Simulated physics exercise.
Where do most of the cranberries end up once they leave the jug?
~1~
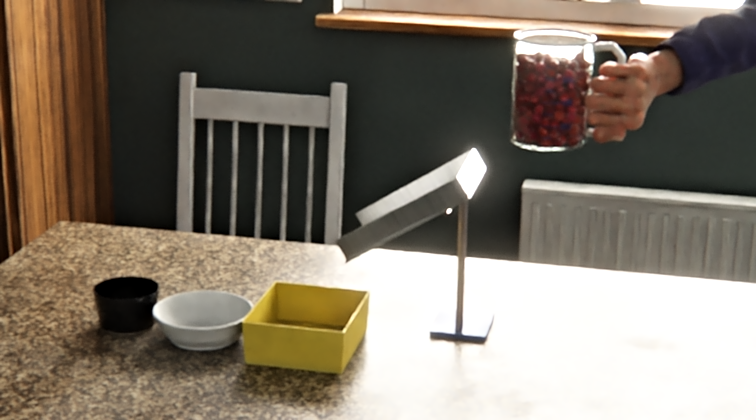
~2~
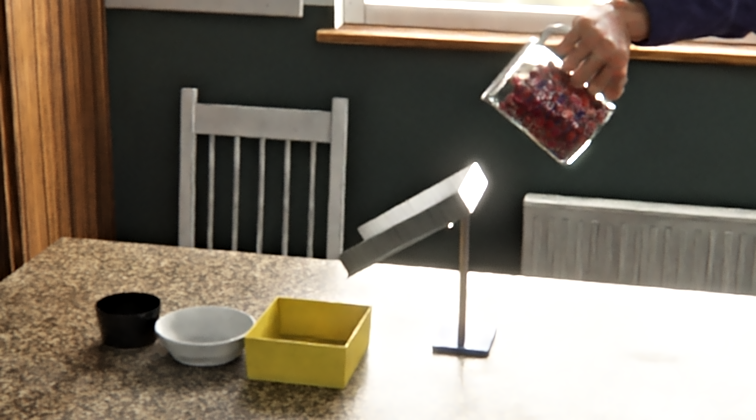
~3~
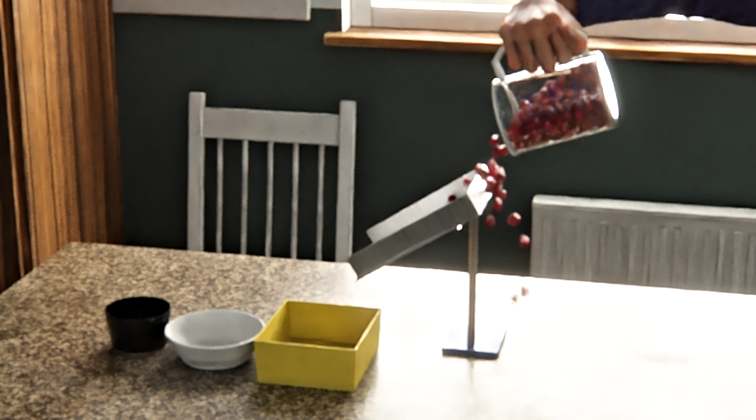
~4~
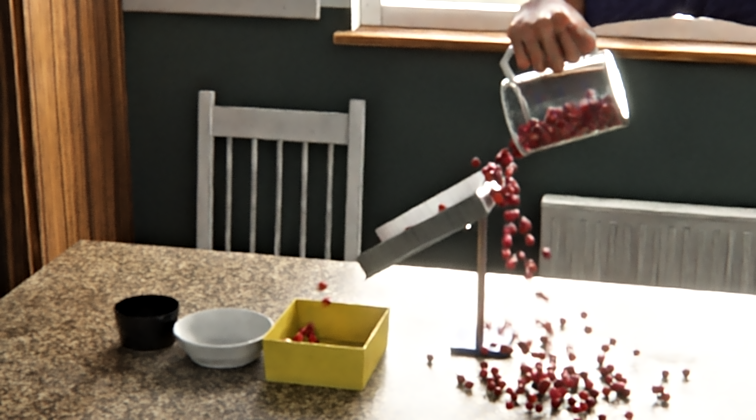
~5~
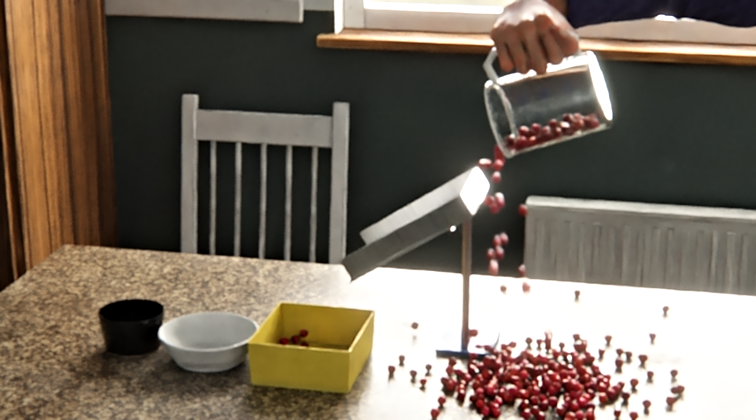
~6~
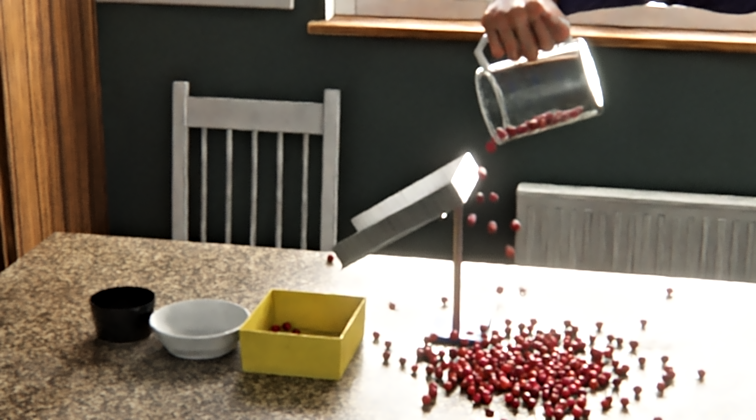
Most of them land outside the containers, scattered on the table around the foot of the chute's stand. Only a few reach the yellow tin, and the white bowl and black dish get practically none.
A hand holds a clear glass jug of red cranberries above a speckled table, seen from the front in a slightly swaying view, with a pale chair and radiator behind. Below, a grey chute on a stand slopes down to the left towards a yellow tin, with a white bowl and a black dish further left. The hand tips the jug onto its side, and berries spill around the chute's upper end. A few slide down into the tin, but most fall past the stand. Finally, the jug is nearly empty and a wide scatter of berries covers the table on the right.
